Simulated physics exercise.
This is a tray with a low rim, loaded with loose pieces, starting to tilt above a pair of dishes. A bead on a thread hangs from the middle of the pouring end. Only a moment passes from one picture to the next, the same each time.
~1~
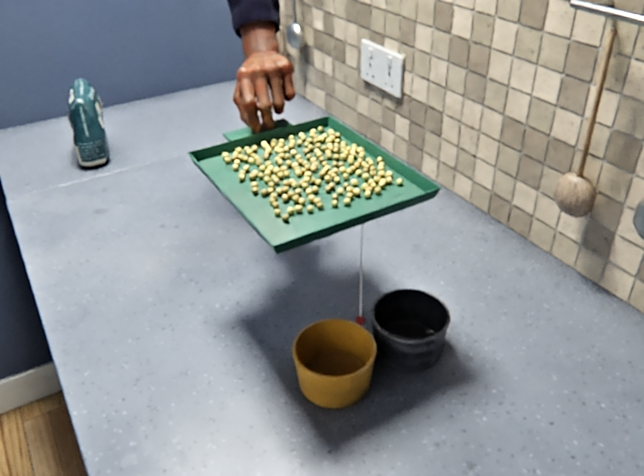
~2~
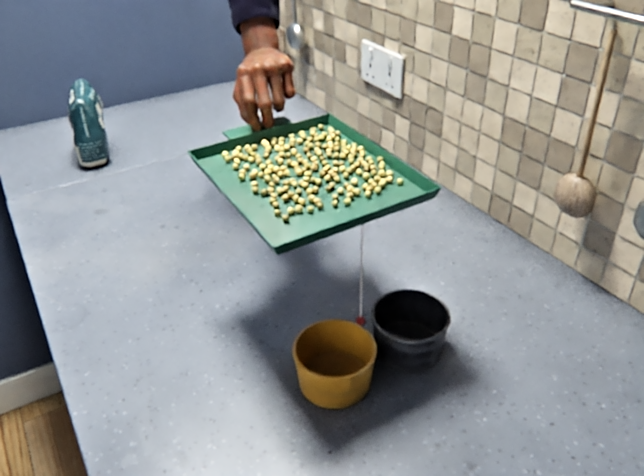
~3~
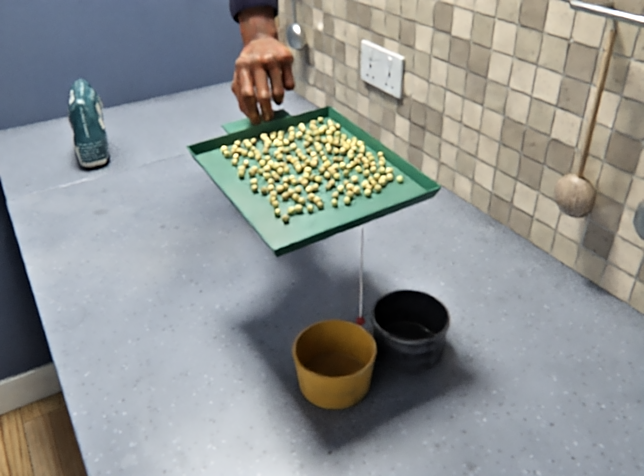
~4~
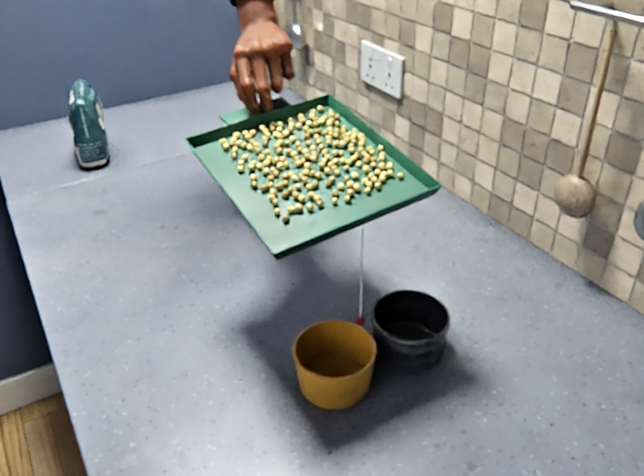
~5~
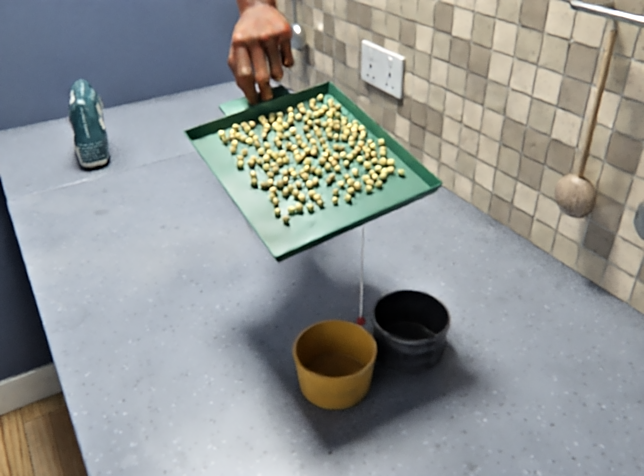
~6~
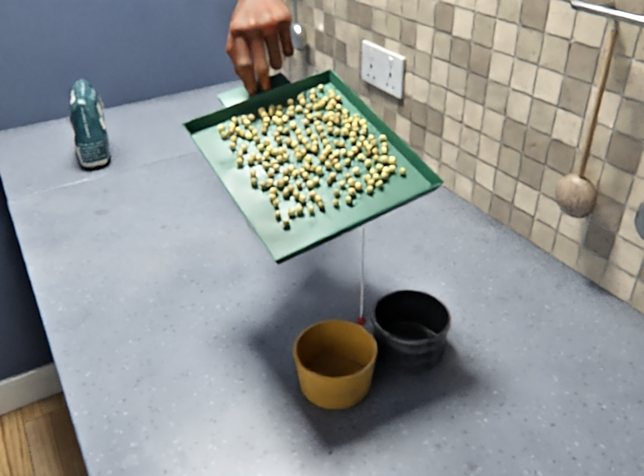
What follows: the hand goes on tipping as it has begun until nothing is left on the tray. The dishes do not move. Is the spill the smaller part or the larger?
In the dishes lies under half of it.
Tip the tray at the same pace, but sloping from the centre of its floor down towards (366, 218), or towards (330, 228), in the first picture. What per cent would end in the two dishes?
About 40 and 40 per cent.
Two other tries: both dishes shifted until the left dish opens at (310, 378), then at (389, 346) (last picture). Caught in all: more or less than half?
In turn: Above a half; the smaller part.
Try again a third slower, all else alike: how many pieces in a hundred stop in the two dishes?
Roughly 30 in a hundred.
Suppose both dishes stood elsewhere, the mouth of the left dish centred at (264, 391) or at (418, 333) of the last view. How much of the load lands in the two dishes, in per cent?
The first gives 70 %, the second 0 %.
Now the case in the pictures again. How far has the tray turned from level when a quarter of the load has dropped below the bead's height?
At some 60 degrees.
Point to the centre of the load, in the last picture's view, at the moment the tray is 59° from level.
At about (298, 261).
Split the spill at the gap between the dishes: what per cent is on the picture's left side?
Near 90 %.
Soon after the last picture, tray tipped steeply; about two thirds on the tray; a stray few in the left dish; a small part outside both; about a quarter in the air.
A little later, tray tipped right over; a stray few on the tray; about a quarter in the left dish; about half outside both; a small part in the air.
Later still, tray tipped past a quarter turn; about a third in the left dish; about two thirds outside both.
At rest, tray tipped past a quarter turn; about a third in the left dish; none in the right dish; about two thirds outside both.
